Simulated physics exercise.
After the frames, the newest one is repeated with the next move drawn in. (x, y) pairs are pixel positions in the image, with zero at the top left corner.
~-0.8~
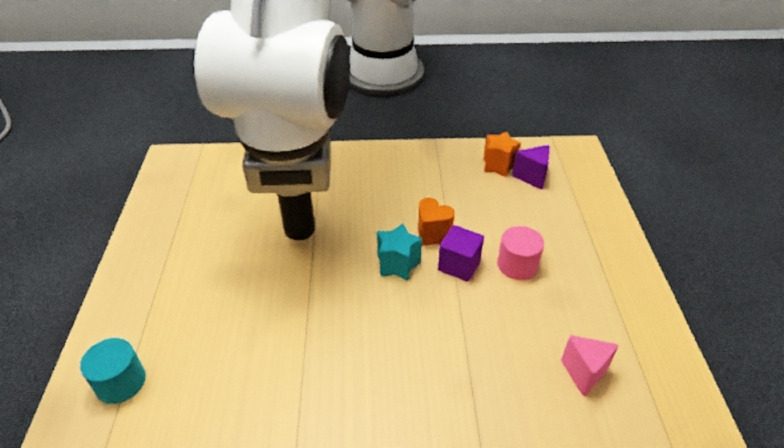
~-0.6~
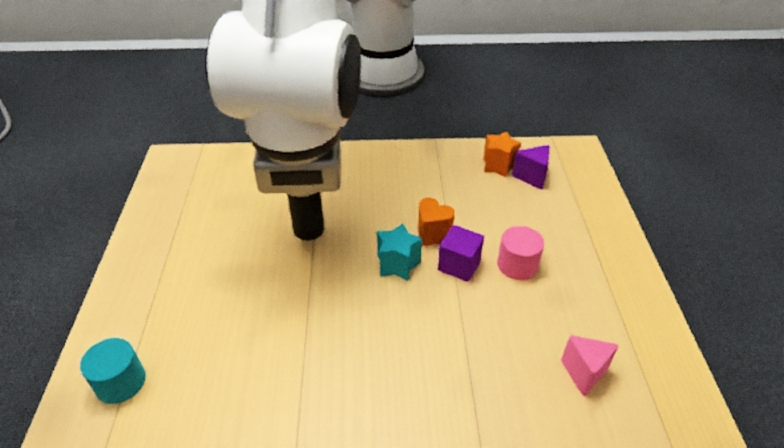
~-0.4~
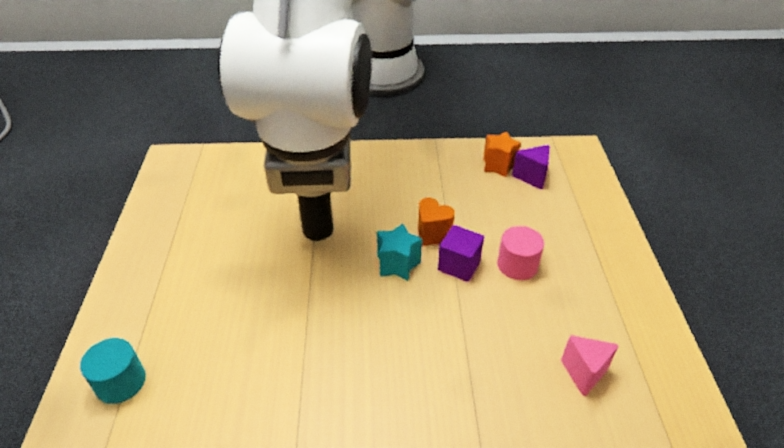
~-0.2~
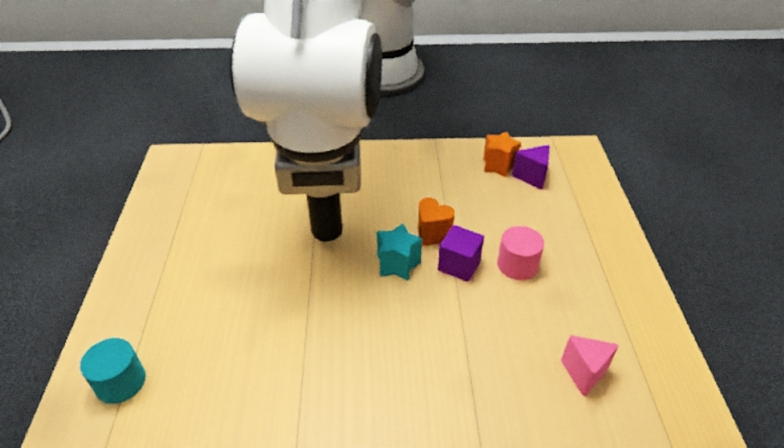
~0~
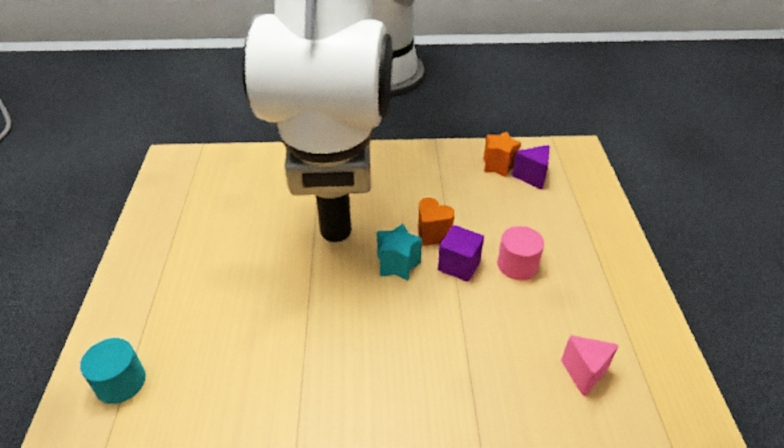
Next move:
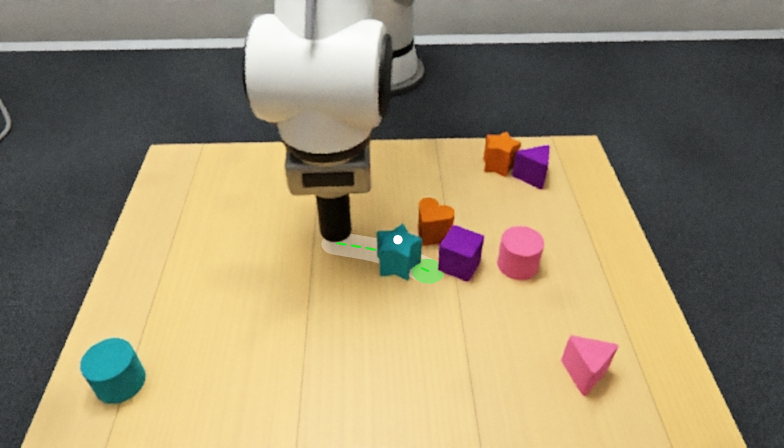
A white robot arm with a black rod slides slowly and slightly rightward over a pale wooden board on a dark floor, seen from above by a still camera. Near the centre sit a turquoise star, orange heart, purple cube and pink cylinder, with an orange star and purple triangle behind, a turquoise cylinder front left and a pink triangle front right. The rod nears the turquoise star, while every block stays still.
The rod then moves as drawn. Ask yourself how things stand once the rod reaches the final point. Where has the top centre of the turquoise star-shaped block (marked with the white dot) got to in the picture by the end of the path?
Its top centre lands on (456, 273).
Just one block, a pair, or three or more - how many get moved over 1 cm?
That makes 2 blocks.
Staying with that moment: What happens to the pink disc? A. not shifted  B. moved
Letter A.
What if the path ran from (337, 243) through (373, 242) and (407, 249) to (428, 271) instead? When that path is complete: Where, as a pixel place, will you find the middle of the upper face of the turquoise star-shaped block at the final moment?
By then it is at (413, 268).
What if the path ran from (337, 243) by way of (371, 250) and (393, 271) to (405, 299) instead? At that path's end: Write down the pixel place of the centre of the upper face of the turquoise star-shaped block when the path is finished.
It is at (440, 271).
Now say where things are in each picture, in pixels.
The first picture shows lower end of the rod (300, 231), tops of blocks, turquoise star-shaped block (398, 240), orange heart block (434, 210), purple square (462, 240), pink disc (523, 240).
The second picture shows rod (309, 231), blocks as before.
The third picture shows rod (318, 231), blocks as before.
The fourth picture shows rod (327, 232), blocks as before.
The fifth picture shows rod (336, 232), turquoise star-shaped block (398, 240), orange heart block (434, 210), purple square (462, 240), pink disc (523, 240).
The drawn path runs from (337, 243) over (369, 248) and (399, 258) to (428, 271); the dot is on the turquoise star-shaped block.
What follows on the original path. One third of the way, rod (368, 238); turquoise star-shaped block (401, 241).
Two thirds of the way, rod (400, 248); turquoise star-shaped block (431, 255), turned 15° clockwise.
At the end, rod (429, 260); turquoise star-shaped block (456, 273), turned 25° clockwise; orange heart block not moved; purple square (479, 245), turned 60° anticlockwise; pink disc not moved.
